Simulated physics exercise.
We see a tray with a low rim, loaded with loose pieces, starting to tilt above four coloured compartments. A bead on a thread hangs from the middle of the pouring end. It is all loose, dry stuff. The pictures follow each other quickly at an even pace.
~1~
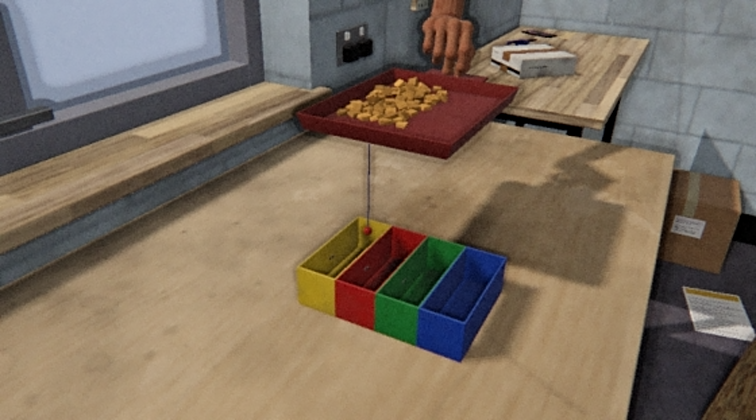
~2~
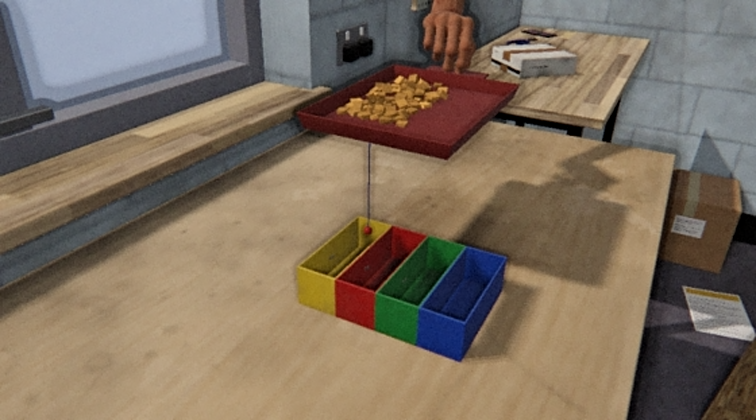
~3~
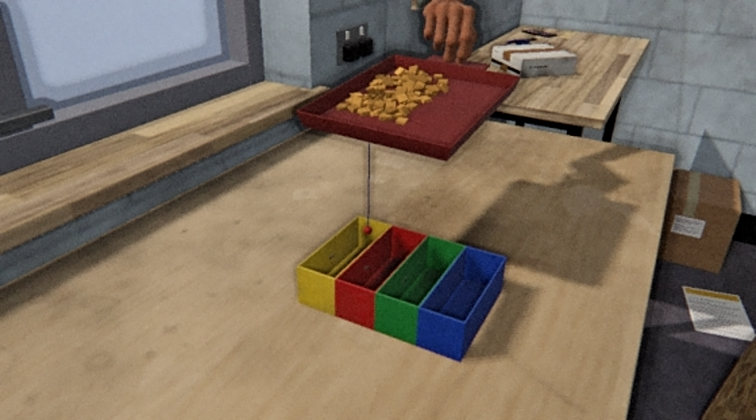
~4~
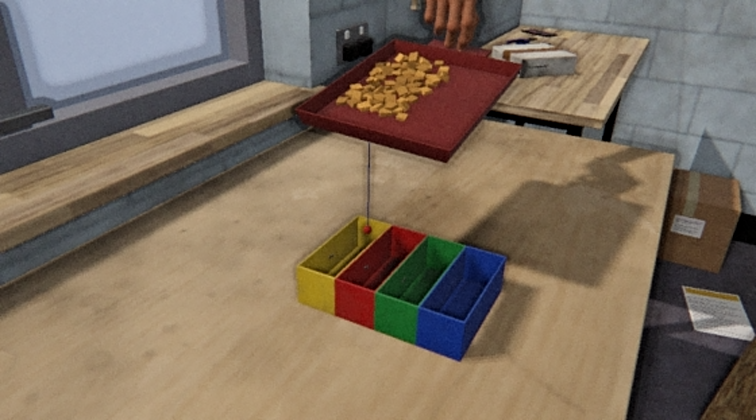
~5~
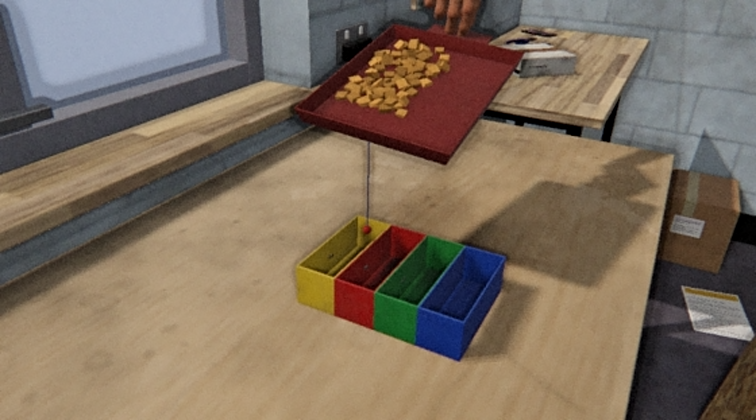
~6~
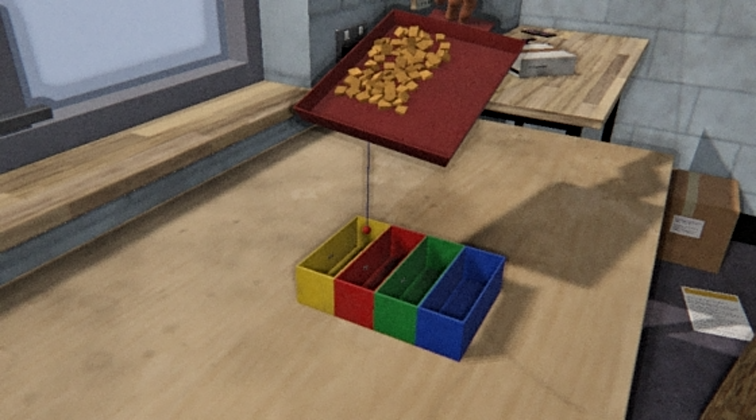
A hand behind a red tray of golden cereal squares raised its far side, gradually at first and then more steeply, above yellow, red, green and blue compartments, as its near right corner dipped slightly.
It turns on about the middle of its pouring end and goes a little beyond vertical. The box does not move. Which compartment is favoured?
The green cell gets the most.
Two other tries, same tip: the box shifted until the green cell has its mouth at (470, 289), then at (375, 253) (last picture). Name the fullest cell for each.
The first try: That red cell. The second: The cell in blue.
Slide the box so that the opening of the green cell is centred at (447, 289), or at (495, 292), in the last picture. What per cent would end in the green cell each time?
The first gives 30 %, the second 0 %.
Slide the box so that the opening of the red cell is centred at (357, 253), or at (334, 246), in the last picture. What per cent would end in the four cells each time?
In turn 100 and 70 in a hundred.
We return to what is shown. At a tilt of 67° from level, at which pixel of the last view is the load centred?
Near (401, 139).
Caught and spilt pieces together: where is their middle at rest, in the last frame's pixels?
Close to (402, 302).
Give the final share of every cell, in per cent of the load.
About: Yellow cell 10, red cell 20, green cell 50, blue cell 10 per cent.
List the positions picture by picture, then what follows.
The first frame shows corners of the pouring end near (303, 113) and (448, 142), level; middle of the load near (401, 100), cereal squares; bead on its thread near (368, 231); yellow cell near (316, 288); red cell near (355, 302); green cell near (396, 316); blue cell near (440, 331).
The second frame shows corners of the pouring end near (303, 112) and (448, 142), level; middle of the load near (401, 97).
The third frame shows corners of the pouring end near (303, 110) and (448, 144), tipped barely, lowest at the right corner; middle of the load near (401, 91).
The fourth frame shows corners of the pouring end near (302, 108) and (448, 147), tipped a little, lowest at the right corner; middle of the load near (402, 82).
The fifth frame shows corners of the pouring end near (301, 107) and (447, 150), tipped a little, lowest at the right corner; middle of the load near (401, 72).
The sixth frame shows corners of the pouring end near (300, 106) and (446, 153), tipped clearly, lowest at the right corner; middle of the load near (401, 64); yellow cell near (315, 287); red cell near (354, 301); green cell near (395, 315); blue cell near (439, 331).
Shortly afterwards, tray tipped steeply; all but a few on the tray; a little falling or outside the box.
Next, tray tipped past a quarter turn; a little on the tray; near a third in the green cell; near a quarter in the red cell; a little in the blue cell; a little in the yellow cell; near a quarter falling or outside the box.
Some moments later, tray tipped past a quarter turn; near half in the green cell; near a quarter in the red cell; a little in the yellow cell; a little in the blue cell; a little falling or outside the box.
In the end, tray tipped past a quarter turn; near half in the green cell; near a quarter in the red cell; a little in the yellow cell; a little in the blue cell; a little outside the box.
